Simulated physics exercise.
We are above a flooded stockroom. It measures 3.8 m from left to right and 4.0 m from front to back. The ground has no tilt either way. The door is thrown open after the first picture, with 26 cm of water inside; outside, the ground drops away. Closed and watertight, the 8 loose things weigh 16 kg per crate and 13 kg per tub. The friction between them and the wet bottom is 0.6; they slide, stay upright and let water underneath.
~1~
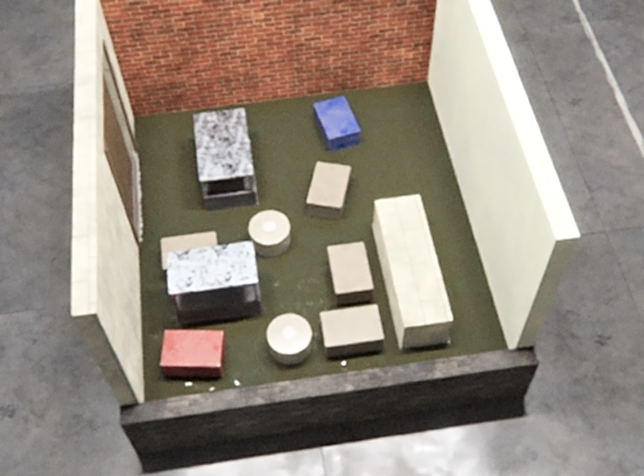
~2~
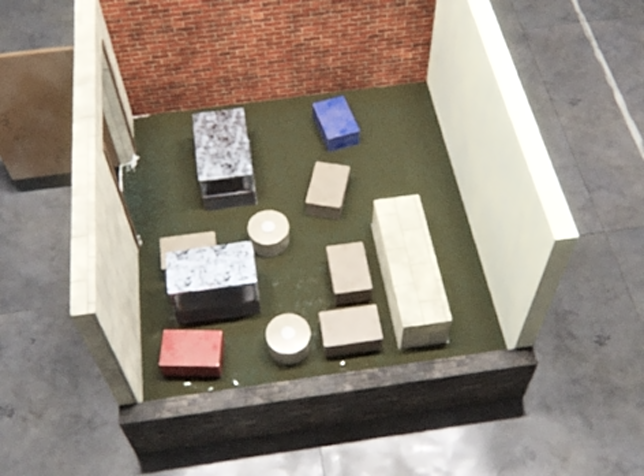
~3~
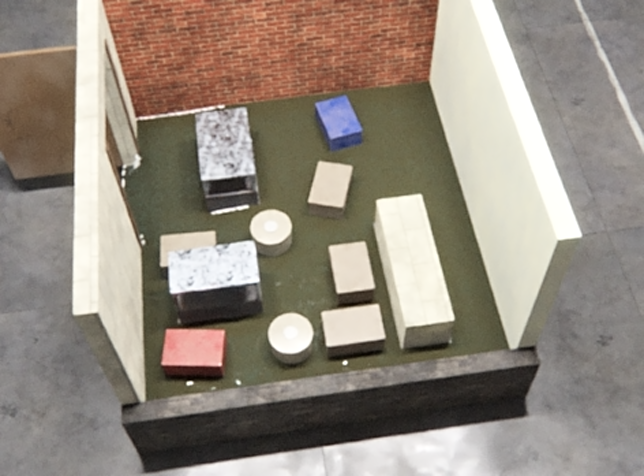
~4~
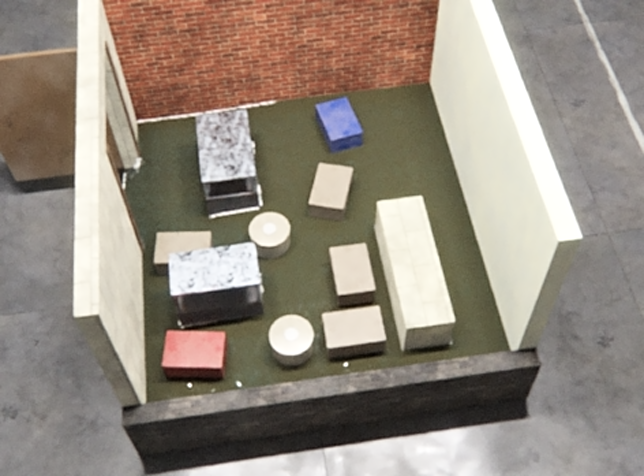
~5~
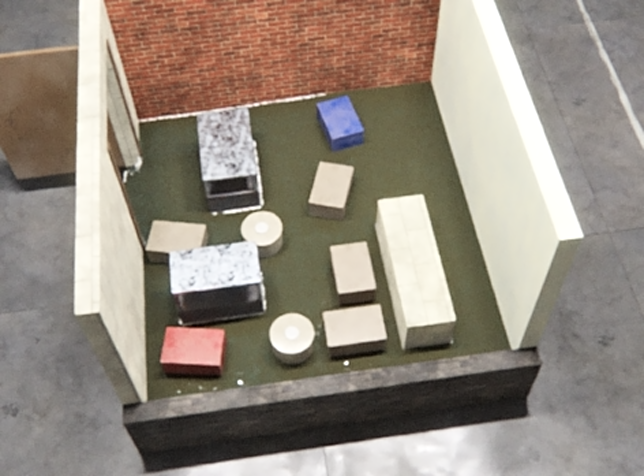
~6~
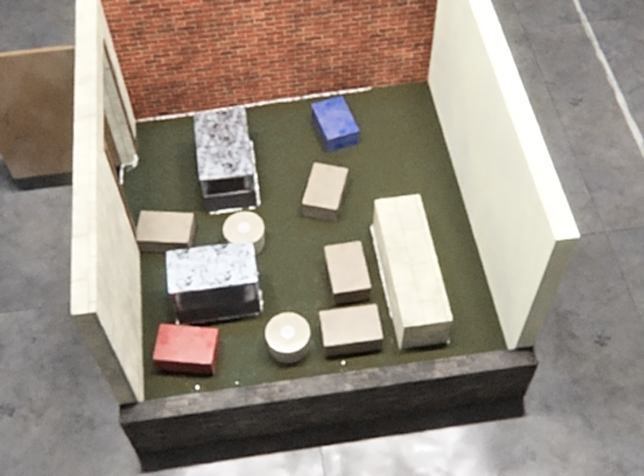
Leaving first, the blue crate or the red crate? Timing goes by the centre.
The blue one leaves first.
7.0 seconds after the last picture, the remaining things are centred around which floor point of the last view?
I'd put it around (242, 270).
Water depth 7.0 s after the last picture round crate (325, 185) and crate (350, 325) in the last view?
First about 14 cm, second about 16 cm.
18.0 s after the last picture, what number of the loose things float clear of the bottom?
At that time the total is 3.
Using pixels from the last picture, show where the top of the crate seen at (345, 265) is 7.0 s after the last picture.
I'd put it somewhere near (305, 236).
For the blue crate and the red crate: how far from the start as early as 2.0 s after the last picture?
Shifts by then: Around 50 and 30 cm.
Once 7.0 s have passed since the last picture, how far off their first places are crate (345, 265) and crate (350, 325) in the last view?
So you get 60 cm for the one named first, 50 cm for the other.
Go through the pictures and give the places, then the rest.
The first picture shows the blue crate at (337, 117), afloat; the red crate at (192, 348) floats; about 3380 L in view; 0 of 8 have shifted.
The second picture shows the blue crate at (336, 117), afloat; the red crate at (191, 348) floats; about 3340 L in view; 0 of 8 have shifted.
The third picture shows the blue crate at (338, 117) floats; the red crate at (193, 347), afloat; 26 cm deep round most things; 0 of 8 have shifted.
The fourth picture shows the blue crate at (339, 118), afloat; the red crate at (194, 349), afloat; about 3190 L in view; 1 of 8 have shifted.
The fifth picture shows the blue crate at (340, 117) floats; the red crate at (193, 346) floats, 3 cm from its start; about 3130 L in view; 2 of 8 have shifted.
The sixth picture shows the blue crate at (335, 117) floats; the red crate at (186, 344) floats, 8 cm from its start; about 3070 L in view; 3 of 8 have shifted.
Then, 2.0 s after the last picture the blue crate is near (296, 115), 0.5 m from its start, afloat; the red crate is near (171, 330), 0.3 m from its start, afloat; 1 of 8 are out; 7 afloat.
Then, 7.0 s after the last picture the blue crate is near (173, 141), 2.0 m from its start, afloat; the red crate is near (173, 333), 0.3 m from its start, afloat; 2 of 8 are out; 6 afloat.
Then, 14.0 s after the last picture the blue crate has gone out (8.5 s after the last picture); the red crate is near (177, 336), 0.3 m from its start, afloat; 5 of 8 are out; 3 afloat.
Then, 18.0 s after the last picture the blue crate has gone out (8.5 s after the last picture); the red crate is near (174, 337), 0.3 m from its start, afloat; 5 of 8 are out; 3 afloat.
